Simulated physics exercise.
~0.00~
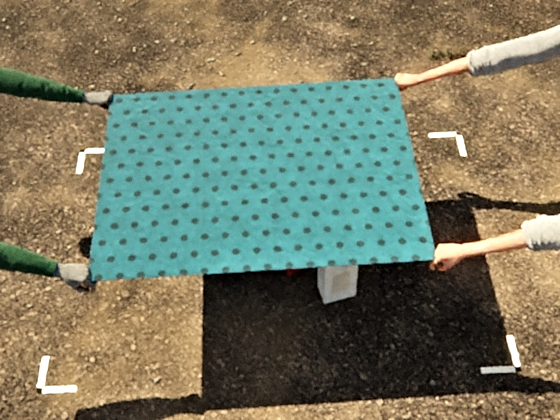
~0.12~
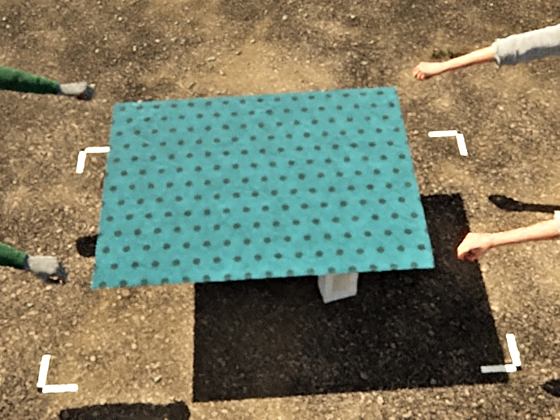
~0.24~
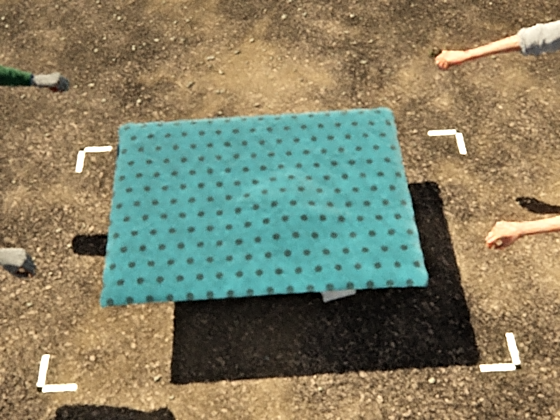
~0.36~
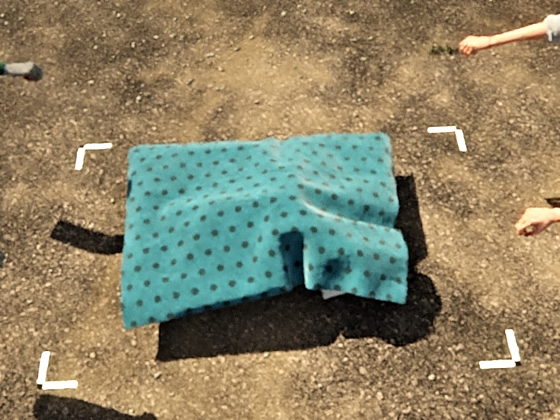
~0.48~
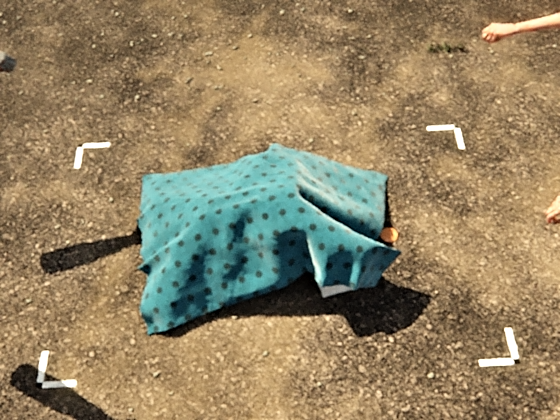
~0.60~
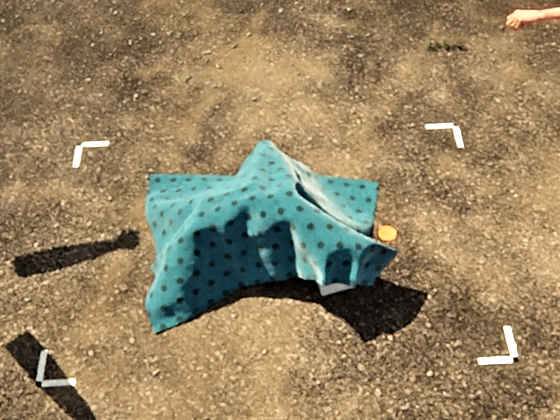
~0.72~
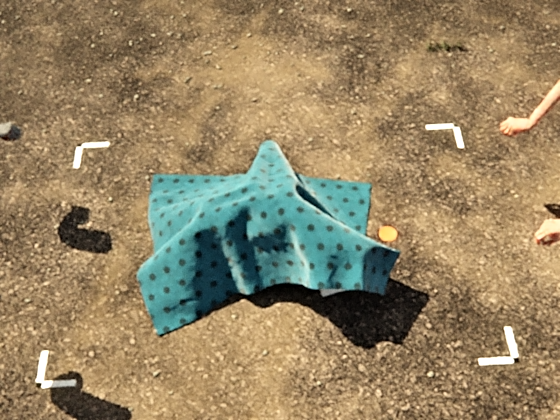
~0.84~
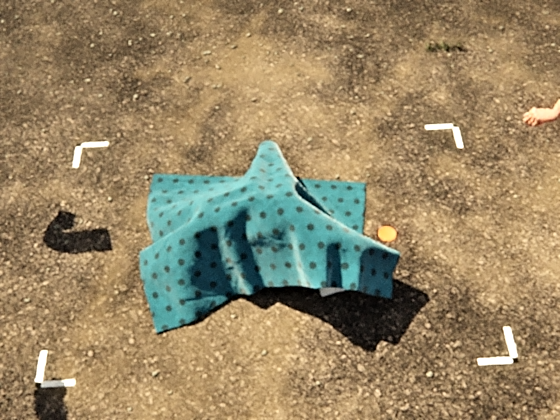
A patch of gritty brown ground, marked by white corner brackets, is seen from above at a slant by a slightly swaying camera. Hands reaching from green sleeves on the left and pale sleeves on the right hold a teal sheet with dark dots stretched flat over a white carton near the centre. The hands let go and draw back as the sheet sinks, still nearly flat. It then buckles over hidden objects, folding into ridges and slumping at the edges. It settles as a peaked, creased heap, with a small orange disc left uncovered at its right edge.
